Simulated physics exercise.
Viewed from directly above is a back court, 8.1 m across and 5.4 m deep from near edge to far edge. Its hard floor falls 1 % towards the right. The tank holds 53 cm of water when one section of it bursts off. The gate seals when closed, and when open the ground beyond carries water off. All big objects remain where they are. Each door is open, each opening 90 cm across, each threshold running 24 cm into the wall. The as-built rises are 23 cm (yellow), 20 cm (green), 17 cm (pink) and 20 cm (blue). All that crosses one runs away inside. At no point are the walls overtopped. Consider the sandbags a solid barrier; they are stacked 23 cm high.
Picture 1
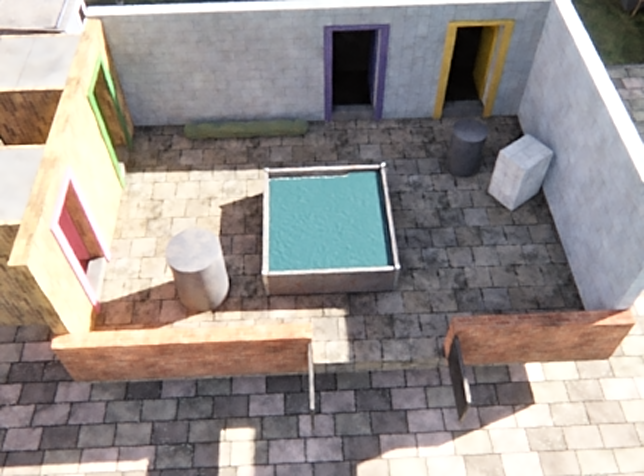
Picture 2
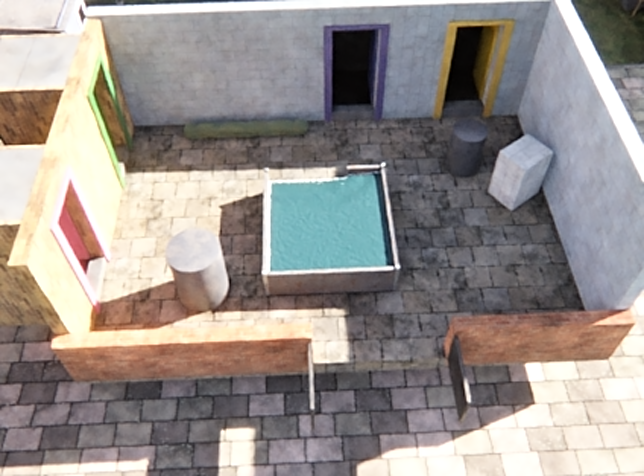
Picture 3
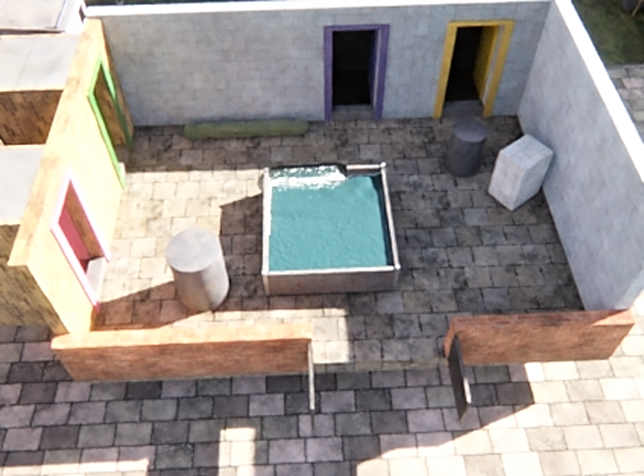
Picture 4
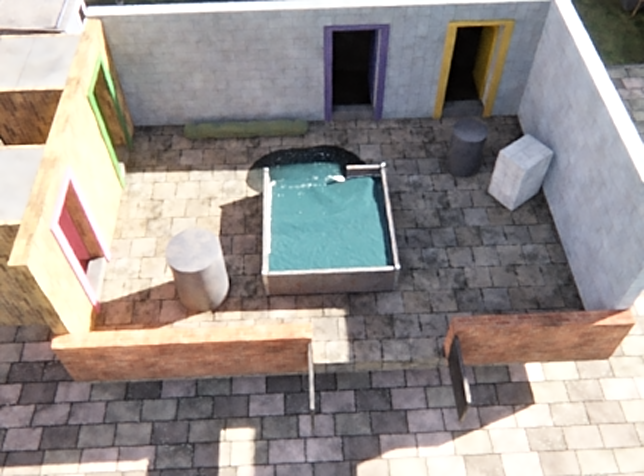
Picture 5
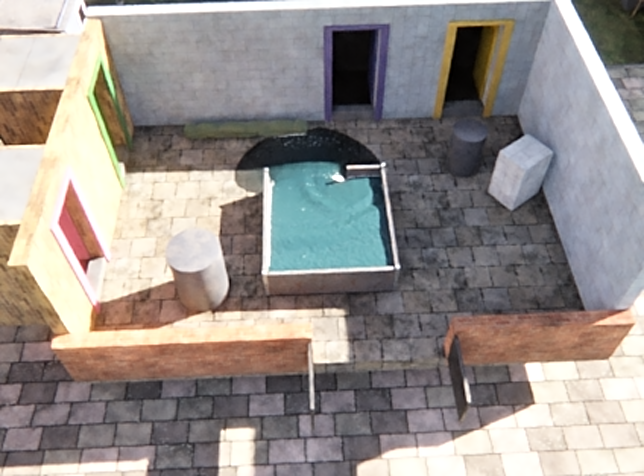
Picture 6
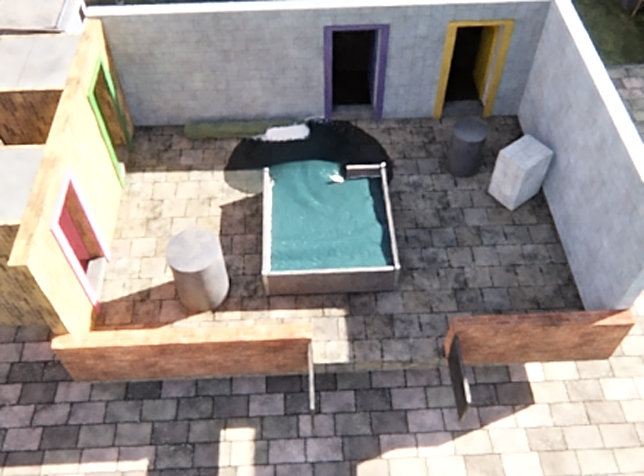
Water in a square tank in a walled courtyard broke out through the far side, then spread across the paving behind it in a widening dark patch toward the back wall.
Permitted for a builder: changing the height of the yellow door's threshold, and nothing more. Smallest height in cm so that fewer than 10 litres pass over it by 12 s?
I would say 11.5 cm.
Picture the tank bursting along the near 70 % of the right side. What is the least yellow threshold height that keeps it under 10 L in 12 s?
About 6.0 centimetres.
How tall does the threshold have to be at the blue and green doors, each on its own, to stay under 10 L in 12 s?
You'd want some 26 cm at blue and some 18 cm at green.
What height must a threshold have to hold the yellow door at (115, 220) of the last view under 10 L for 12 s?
Roughly 6.0 cm.
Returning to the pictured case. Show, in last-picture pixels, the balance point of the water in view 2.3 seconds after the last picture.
(304, 187).
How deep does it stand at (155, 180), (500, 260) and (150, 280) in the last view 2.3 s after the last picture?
Depth: About 4, 0, 0 cm.
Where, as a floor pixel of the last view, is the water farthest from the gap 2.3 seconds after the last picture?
(511, 120).
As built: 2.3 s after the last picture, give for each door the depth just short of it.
Depth (cm): Yellow 5 / green 22 / pink 0 / blue 23.
Then, 0.7 s after the last picture water covers 15 % of the floor, deepest (36 cm) near (290, 139); it has not reached the yellow door.
Then, 2.3 s after the last picture water covers 35 % of the floor, deepest (27 cm) near (290, 139); 5 cm at the yellow door, 0 litres in over its 23 cm threshold.
Then, 11.3 s after the last picture water covers 95 % of the floor, deepest (12 cm) near (585, 338); 10 cm at the yellow door, 0 litres in over its 23 cm threshold.
At the yellow door as built, the water peaked near 14 cm, 6.7 s after the last picture.
Run again over the same 12 s with other heights there, 27 litres in over 9.5 cm, 5 litres over 12.5 cm. The limit of 10 litres is kept from about 11.5 cm up.
